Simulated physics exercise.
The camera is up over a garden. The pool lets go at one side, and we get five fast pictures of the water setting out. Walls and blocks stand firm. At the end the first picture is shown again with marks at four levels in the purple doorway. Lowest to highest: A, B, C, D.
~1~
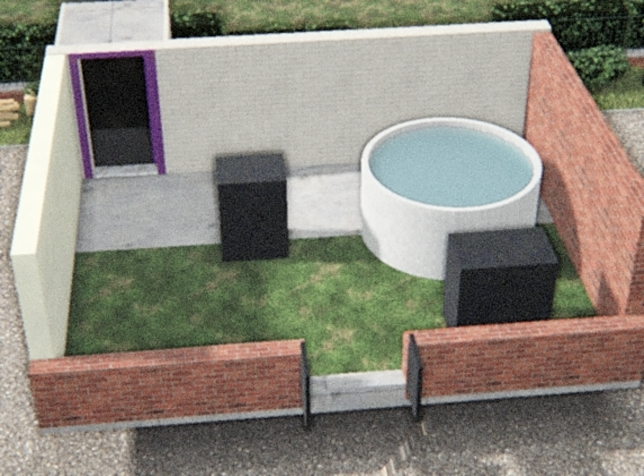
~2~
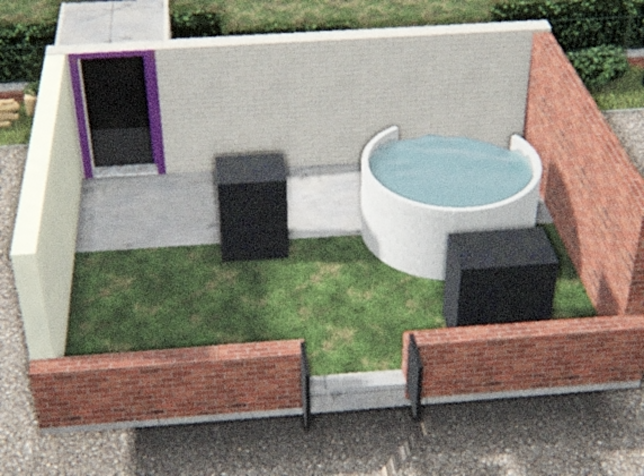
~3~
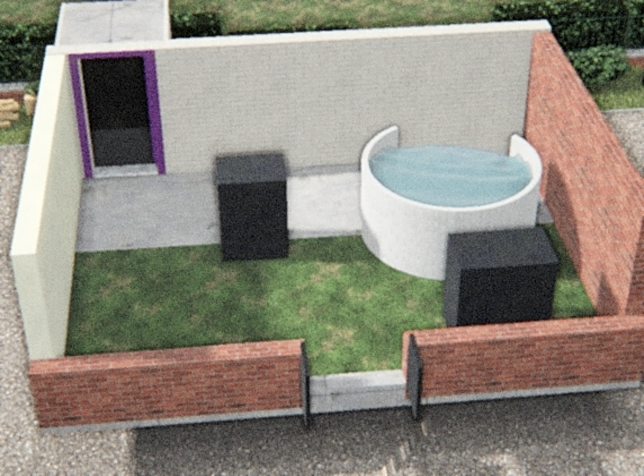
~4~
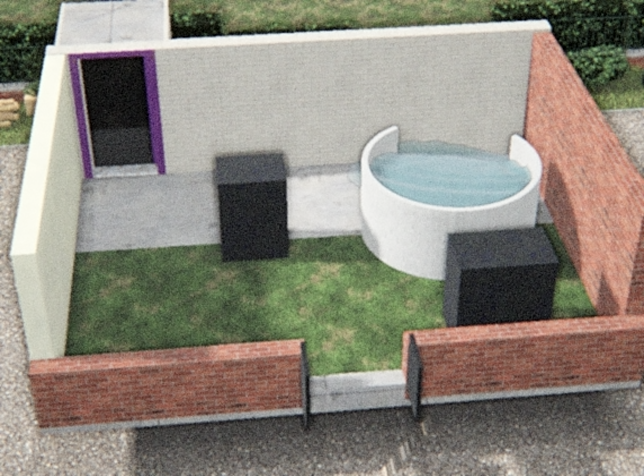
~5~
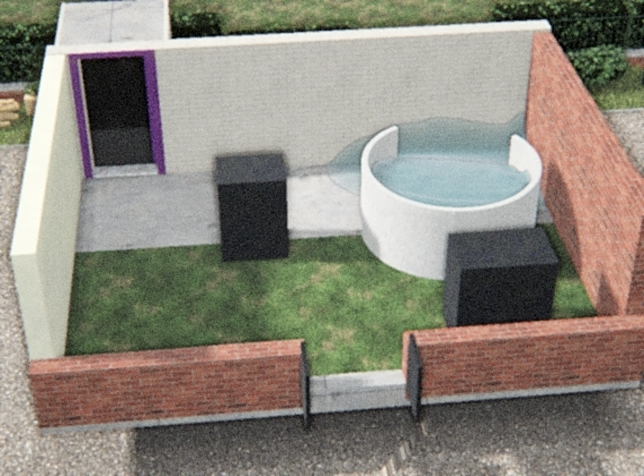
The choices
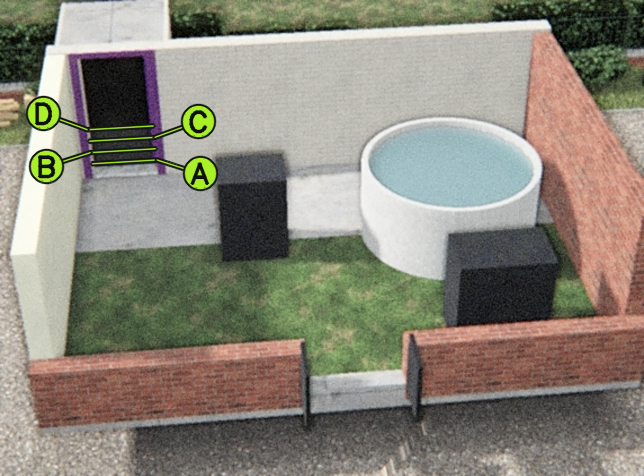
To begin with, a round white pool sits full and still in a walled garden with two dark blocks and a purple-framed doorway. Then the back of the pool's rim is gone, and the water ripples and dips slightly. Finally, a sheet of water shows behind the pool, spreading leftward along the pale wall.
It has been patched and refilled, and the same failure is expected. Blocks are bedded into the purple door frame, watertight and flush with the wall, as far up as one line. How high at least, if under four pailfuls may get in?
The answer is line A.
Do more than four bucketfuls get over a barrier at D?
No.
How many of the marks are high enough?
All four.
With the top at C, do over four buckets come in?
No, not at all.
In lime, A at (124, 161); B at (123, 150); C at (121, 139); D at (120, 127); from the bottom up A, B, C, D.
With A, a splash gets over, under a bucket.
With B, nothing gets over.
With C, nothing gets over.
With D, nothing gets over.
